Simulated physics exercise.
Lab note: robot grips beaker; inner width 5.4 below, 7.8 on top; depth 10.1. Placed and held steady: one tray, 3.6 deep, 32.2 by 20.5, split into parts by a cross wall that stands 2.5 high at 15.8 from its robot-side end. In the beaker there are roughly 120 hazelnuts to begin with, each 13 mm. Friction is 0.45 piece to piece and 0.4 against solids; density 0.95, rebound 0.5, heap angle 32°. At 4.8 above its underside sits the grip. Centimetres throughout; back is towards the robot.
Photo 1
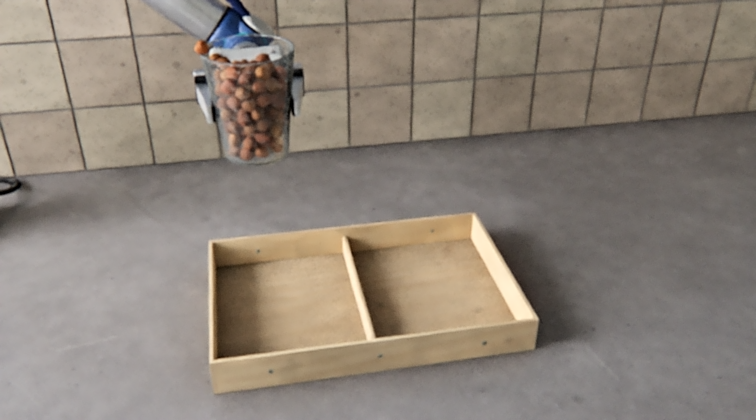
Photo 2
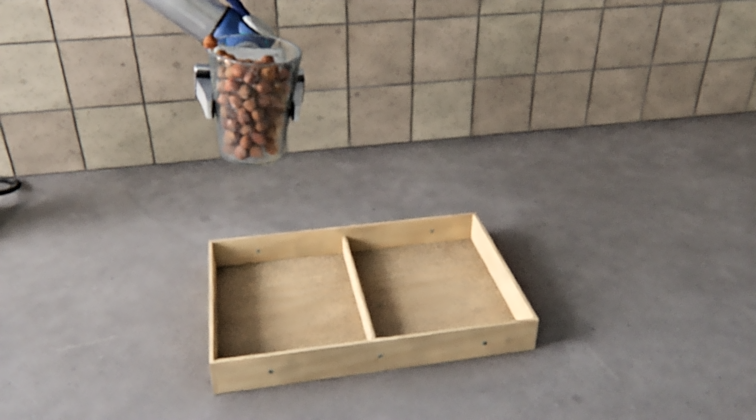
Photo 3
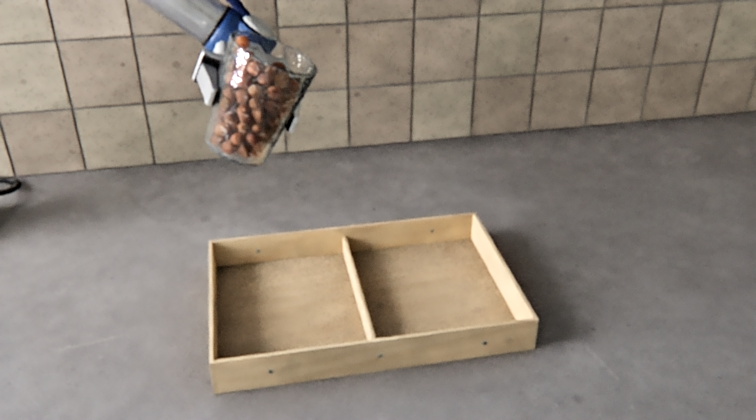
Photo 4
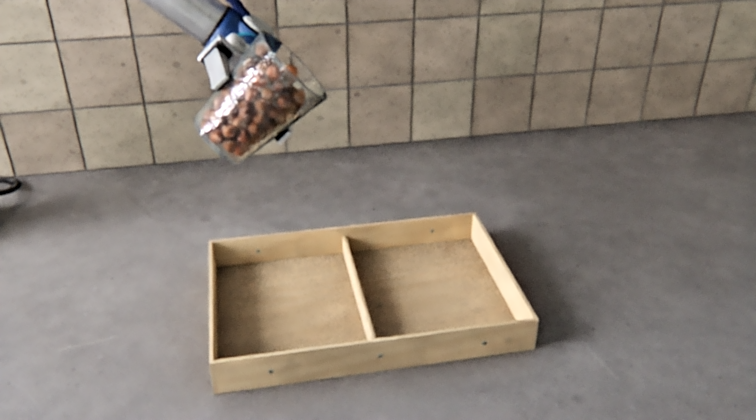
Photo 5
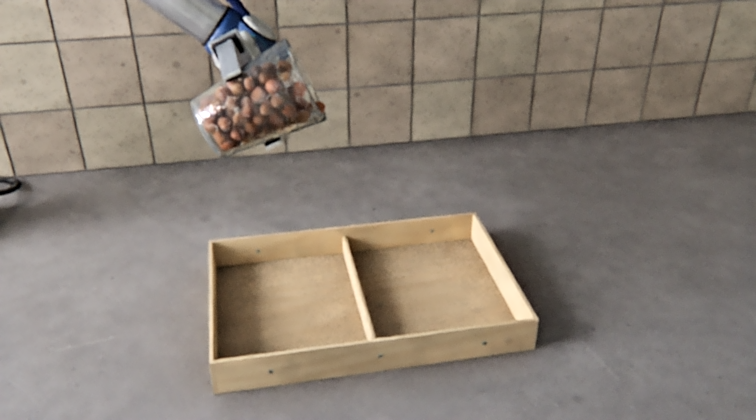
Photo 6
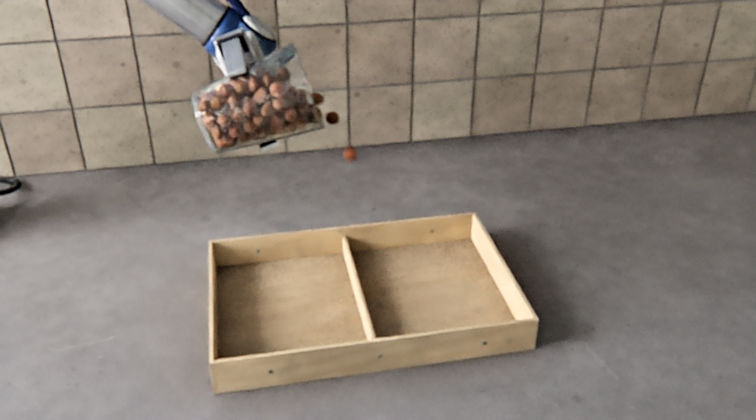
The video shows a robotic gripper holding a clear beaker of hazelnuts above a divided wooden tray on a grey surface, tilting it steadily to the right until a couple of nuts leave its mouth and drop through the air.
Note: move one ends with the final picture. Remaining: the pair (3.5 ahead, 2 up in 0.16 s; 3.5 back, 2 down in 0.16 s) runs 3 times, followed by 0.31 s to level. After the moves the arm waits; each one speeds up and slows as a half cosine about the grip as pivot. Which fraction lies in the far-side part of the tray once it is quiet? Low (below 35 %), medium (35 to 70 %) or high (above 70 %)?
Medium.
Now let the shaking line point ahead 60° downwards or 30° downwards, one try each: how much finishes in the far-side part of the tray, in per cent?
You'd get some 10 per cent with the first setting and some 20 per cent with the second.
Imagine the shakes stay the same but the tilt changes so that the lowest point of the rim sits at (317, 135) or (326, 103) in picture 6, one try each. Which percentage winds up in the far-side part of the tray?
Estimates in order: 70 % and 10 %.
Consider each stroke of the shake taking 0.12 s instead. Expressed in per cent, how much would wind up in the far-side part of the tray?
It would be some 60 %.
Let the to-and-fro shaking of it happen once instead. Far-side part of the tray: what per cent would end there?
Estimate for that case: 25 %.
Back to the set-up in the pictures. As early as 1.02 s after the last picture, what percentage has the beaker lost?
My estimate is roughly 60 % gone.
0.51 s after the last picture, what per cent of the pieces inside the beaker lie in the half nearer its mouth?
60 %.
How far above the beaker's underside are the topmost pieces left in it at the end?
Roughly 6.0 cm.
Then, 0.51 s later, tilted 73° forward, highest piece 28 above the table; 88 in the beaker, 27 in the far-side part, 5 in the robot-side part, 1 in flight or on a rim.
Then, 1.02 s later, tilted 67° forward, highest piece 25 above the table; 51 in the beaker, 47 in the far-side part, 12 in the robot-side part, 1 on the table or floor, 10 in flight or on a rim.
Then, 1.47 s later, level, highest piece 26 above the table; 53 in the far-side part, 51 in the beaker, 16 in the robot-side part, 1 on the table or floor.
Then, 2.52 s later, level, highest piece 26 above the table; 53 in the far-side part, 51 in the beaker, 16 in the robot-side part, 1 on the table or floor.
At rest, 53 in the far-side part, 51 in the beaker, 16 in the robot-side part, 1 on the table or floor. That is 44 % in the far-side part of the tray.
